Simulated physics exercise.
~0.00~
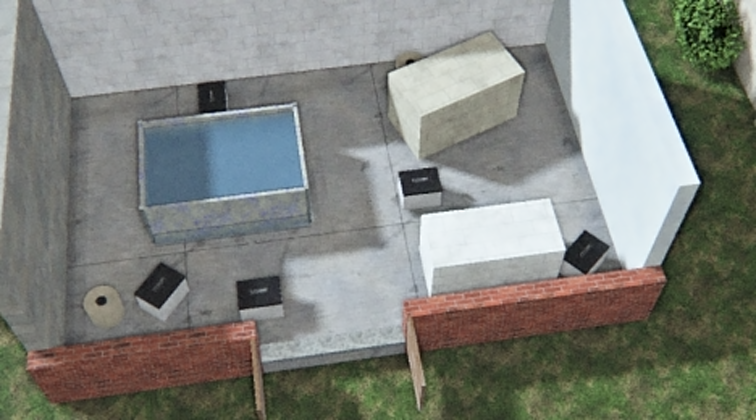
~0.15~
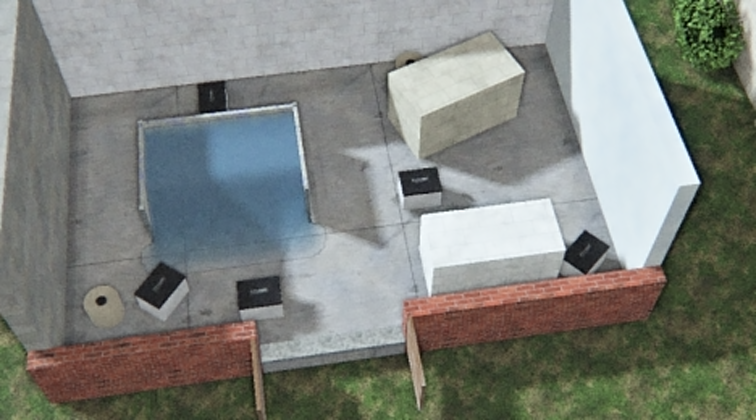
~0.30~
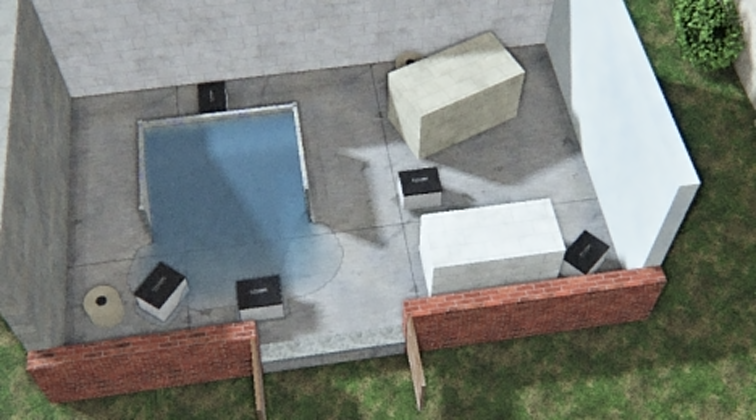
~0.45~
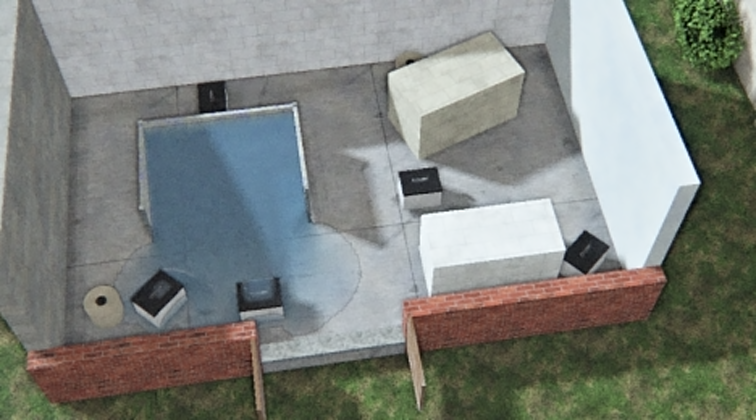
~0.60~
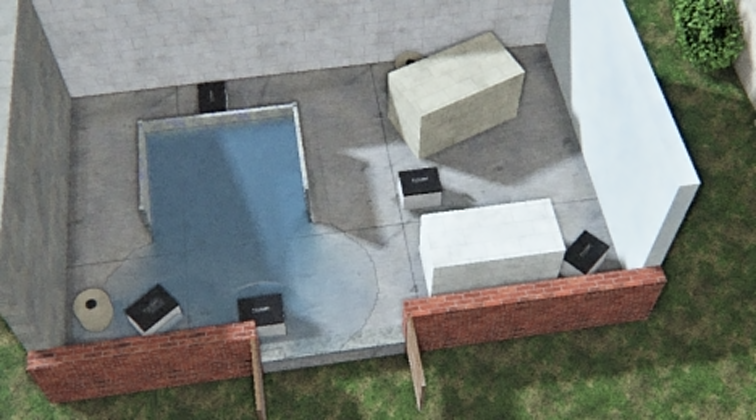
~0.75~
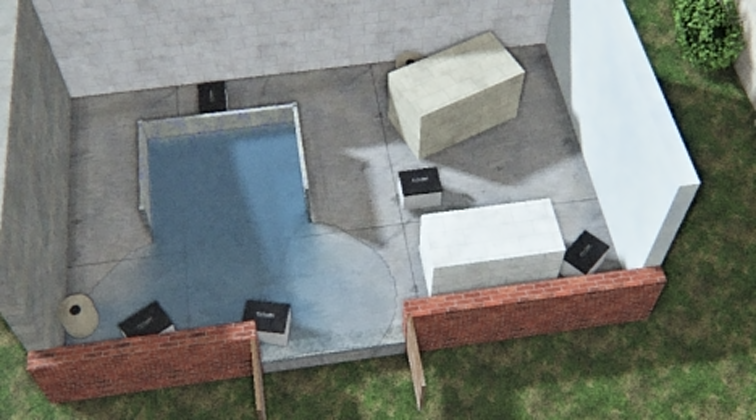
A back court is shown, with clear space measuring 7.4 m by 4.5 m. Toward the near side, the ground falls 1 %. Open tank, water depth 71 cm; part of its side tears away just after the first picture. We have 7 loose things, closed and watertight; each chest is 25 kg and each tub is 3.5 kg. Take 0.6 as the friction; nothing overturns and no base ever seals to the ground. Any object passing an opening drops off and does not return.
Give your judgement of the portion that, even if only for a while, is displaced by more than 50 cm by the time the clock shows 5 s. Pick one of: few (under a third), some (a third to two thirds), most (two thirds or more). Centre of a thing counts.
Some.
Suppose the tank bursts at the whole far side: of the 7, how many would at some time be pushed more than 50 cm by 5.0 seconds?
The answer would then be 3.
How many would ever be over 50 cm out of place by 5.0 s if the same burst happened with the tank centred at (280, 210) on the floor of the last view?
Then 2 of them would.
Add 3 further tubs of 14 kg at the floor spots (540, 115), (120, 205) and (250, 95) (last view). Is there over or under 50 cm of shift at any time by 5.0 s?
Within it, beyond it, within it.
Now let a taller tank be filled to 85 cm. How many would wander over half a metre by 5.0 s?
That would make 3 of them.
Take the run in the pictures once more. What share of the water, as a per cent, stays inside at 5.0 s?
Somewhere near 62 percent, give or take.
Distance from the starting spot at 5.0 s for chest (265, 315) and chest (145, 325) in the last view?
The first one washed out, the second one 300 cm.
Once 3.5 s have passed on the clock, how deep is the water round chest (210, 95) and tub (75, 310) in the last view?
About 0 and 15 cm.
After 1.1 s 2 of 7 are over 50 cm from their spots; 2 afloat.
After 2.2 s 3 of 7 are over 50 cm from their spots; 2 afloat.
After 3.5 s 3 of 7 are over 50 cm from their spots; 1 afloat.
After 5.0 s 3 of 7 are over 50 cm from their spots, and 3 have been at some point; 2 afloat.
